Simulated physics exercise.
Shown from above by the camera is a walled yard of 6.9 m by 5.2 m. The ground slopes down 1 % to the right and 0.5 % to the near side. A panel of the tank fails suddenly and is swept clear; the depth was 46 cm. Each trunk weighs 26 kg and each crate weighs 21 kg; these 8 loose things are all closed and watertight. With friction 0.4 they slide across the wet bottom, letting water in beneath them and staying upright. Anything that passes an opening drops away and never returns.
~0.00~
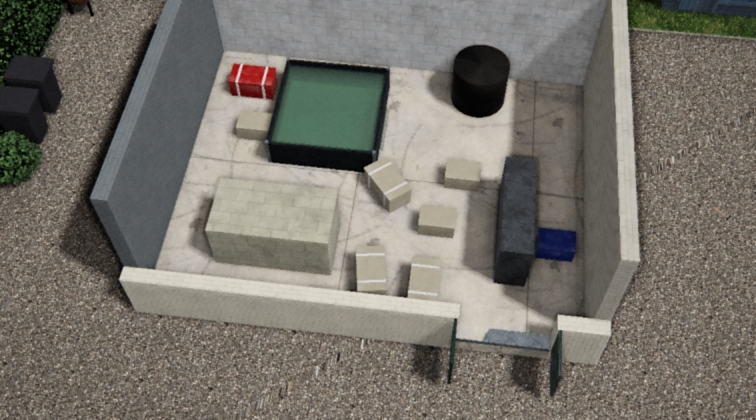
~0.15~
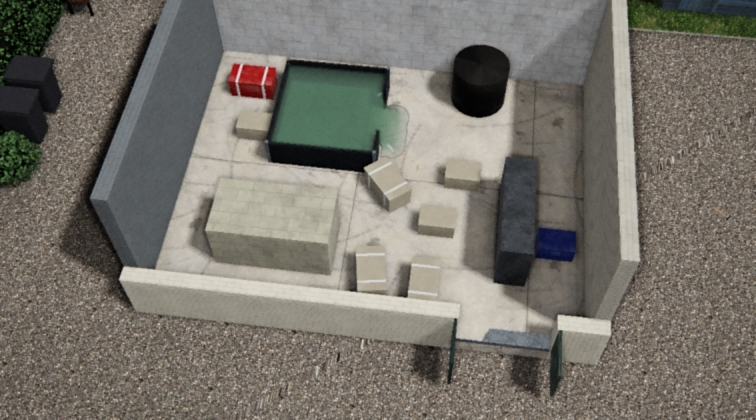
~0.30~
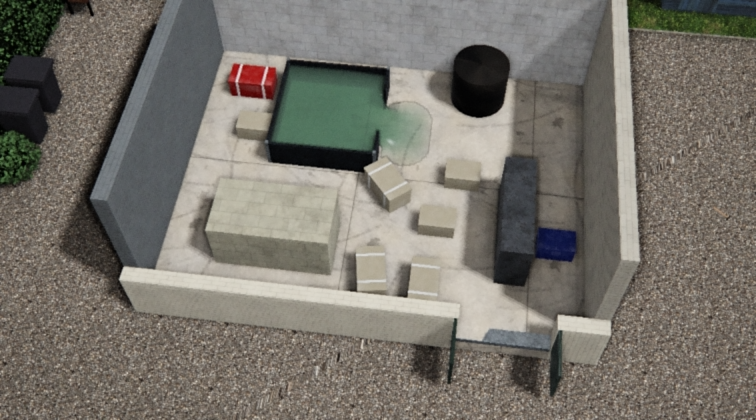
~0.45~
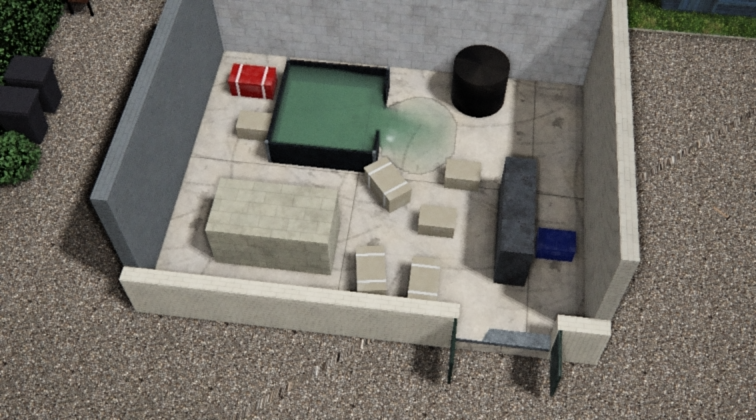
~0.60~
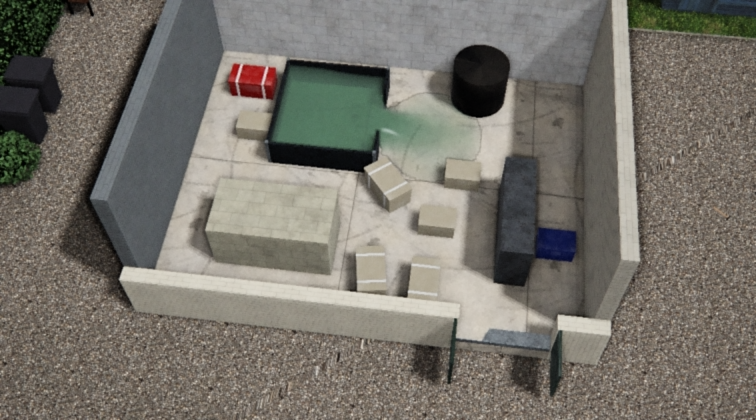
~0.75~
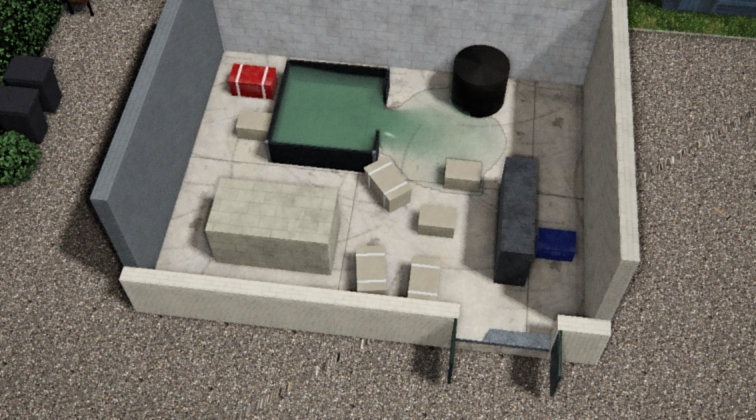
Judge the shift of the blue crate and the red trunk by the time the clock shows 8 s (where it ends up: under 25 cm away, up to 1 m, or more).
Observation: Blue crate moves a great deal, red trunk scarcely moves.
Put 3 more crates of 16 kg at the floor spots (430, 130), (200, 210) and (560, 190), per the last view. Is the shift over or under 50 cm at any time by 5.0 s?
Going one by one: Too far, not far enough, too far.
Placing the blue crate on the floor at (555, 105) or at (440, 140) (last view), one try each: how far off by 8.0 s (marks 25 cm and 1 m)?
Well, the first time it covers a big distance, and the second time it covers a big distance.
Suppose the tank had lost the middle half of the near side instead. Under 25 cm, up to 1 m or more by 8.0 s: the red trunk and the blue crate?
Red trunk: Displaced a little; blue crate: Essentially stationary.
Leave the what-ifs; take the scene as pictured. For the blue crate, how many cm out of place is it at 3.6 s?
Roughly 80 centimetres by that point.
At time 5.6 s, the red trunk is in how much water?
Roughly 1 cm at that moment.
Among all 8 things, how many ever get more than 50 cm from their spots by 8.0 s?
I make that 2.
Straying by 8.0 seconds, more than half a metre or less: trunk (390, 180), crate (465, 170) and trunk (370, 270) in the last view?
First one stayed inside, second one went too far, third one stayed inside.
After 1.6 s the blue crate is near (557, 240), 0.0 m from its start, aground; the red trunk is near (252, 74), 0.0 m from its start, aground; 0 of 8 are out; 0 afloat.
After 3.6 s the blue crate is near (547, 278), 0.7 m from its start, aground; the red trunk is near (252, 74), 0.0 m from its start, aground; 0 of 8 are out; 0 afloat.
After 5.6 s the blue crate is near (490, 319), 1.8 m from its start, aground; the red trunk is near (252, 74), 0.0 m from its start, aground; 0 of 8 are out; 0 afloat.
After 8.0 s the blue crate is near (478, 322), 2.0 m from its start, aground; the red trunk is near (252, 74), 0.0 m from its start, aground; 0 of 8 are out; 0 afloat.
